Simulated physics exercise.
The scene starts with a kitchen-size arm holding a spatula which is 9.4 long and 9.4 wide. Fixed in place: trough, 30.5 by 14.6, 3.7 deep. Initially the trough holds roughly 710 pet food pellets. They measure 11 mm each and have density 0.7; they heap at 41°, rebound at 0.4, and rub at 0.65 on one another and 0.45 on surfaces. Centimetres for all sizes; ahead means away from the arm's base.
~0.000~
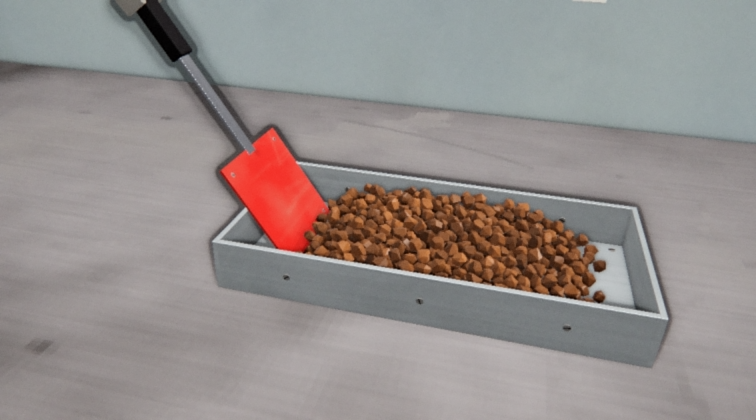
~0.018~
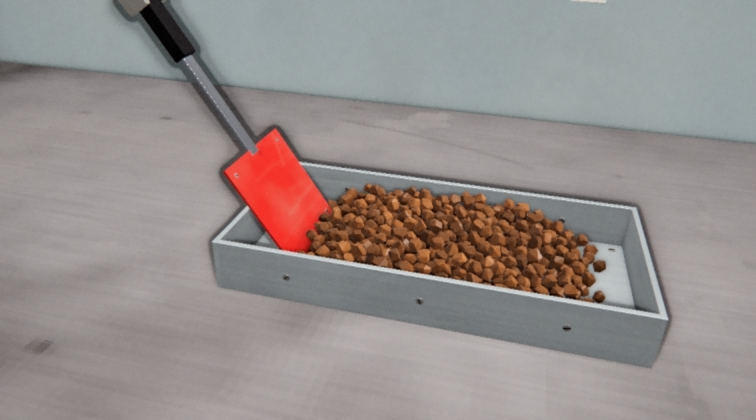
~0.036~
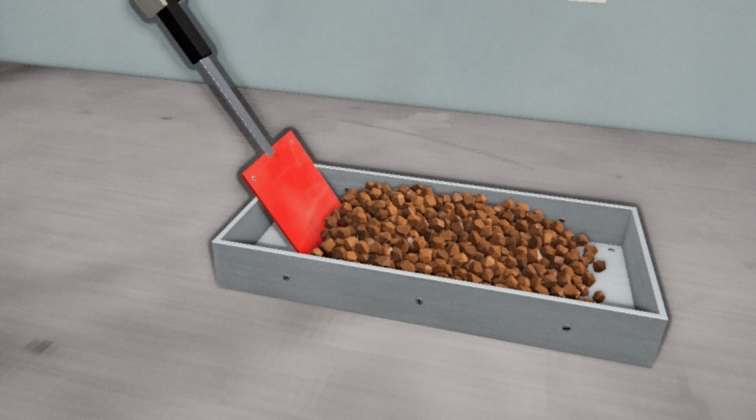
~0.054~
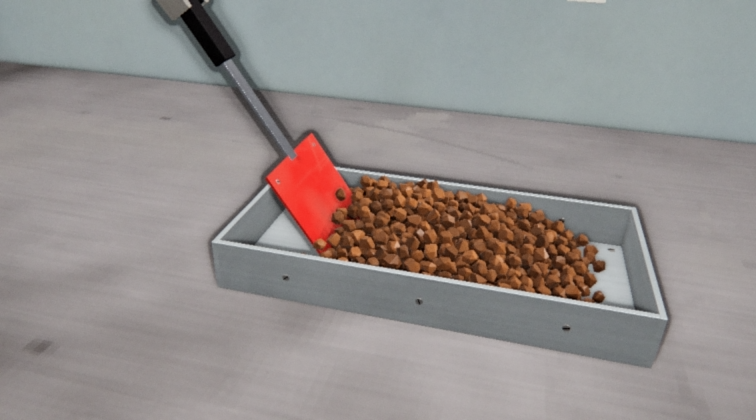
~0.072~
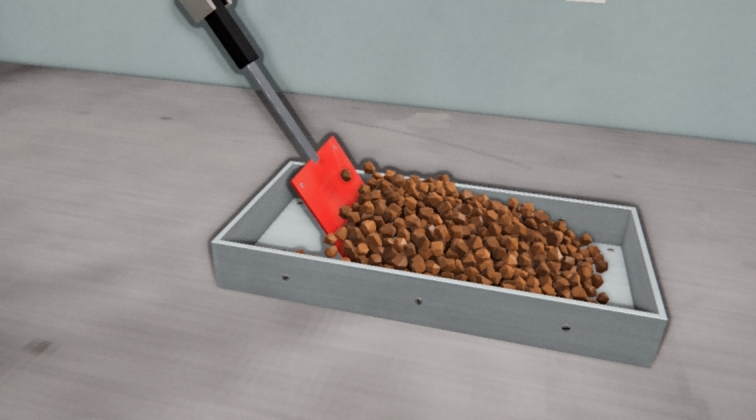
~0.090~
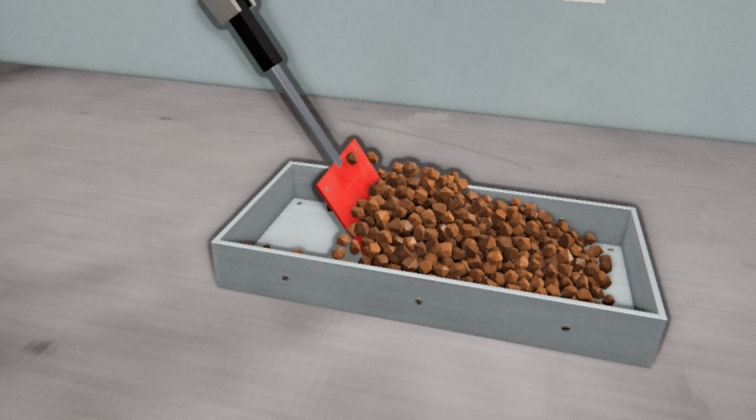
An arm pushes a red spatula rightward through brown pellets, heaping them in a gray trough.
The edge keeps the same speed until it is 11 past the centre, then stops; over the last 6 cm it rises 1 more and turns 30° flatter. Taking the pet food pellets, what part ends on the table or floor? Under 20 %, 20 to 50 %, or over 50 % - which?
I would say 20 to 50 %.
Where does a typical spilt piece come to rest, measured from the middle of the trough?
24 cm or so.
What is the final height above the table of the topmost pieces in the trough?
Some 6.0 cm above the table.
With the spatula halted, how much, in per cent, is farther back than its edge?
40 per cent.
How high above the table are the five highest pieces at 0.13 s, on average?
They are some 9 cm up.
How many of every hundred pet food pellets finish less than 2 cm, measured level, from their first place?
I reckon around 5 in a hundred.
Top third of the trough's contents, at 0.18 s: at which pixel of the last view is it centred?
It is centred close to (514, 214).
By 0.13 s, sloping 55°, highest piece 12 above the table; 701 in the trough, 7 on the blade or in flight.
By 0.18 s, sloping 47°, highest piece 12 above the table; 692 in the trough, 1 on the table or floor, 15 on the blade or in flight.
By 0.40 s, sloping 25°, highest piece 6 above the table; 481 in the trough, 216 on the table or floor, 11 on the blade or in flight.
By 1.45 s, sloping 25°, highest piece 6 above the table; 480 in the trough, 228 on the table or floor.
Final count, 480 in the trough, 228 on the table or floor. That is 32 % on the table or floor.
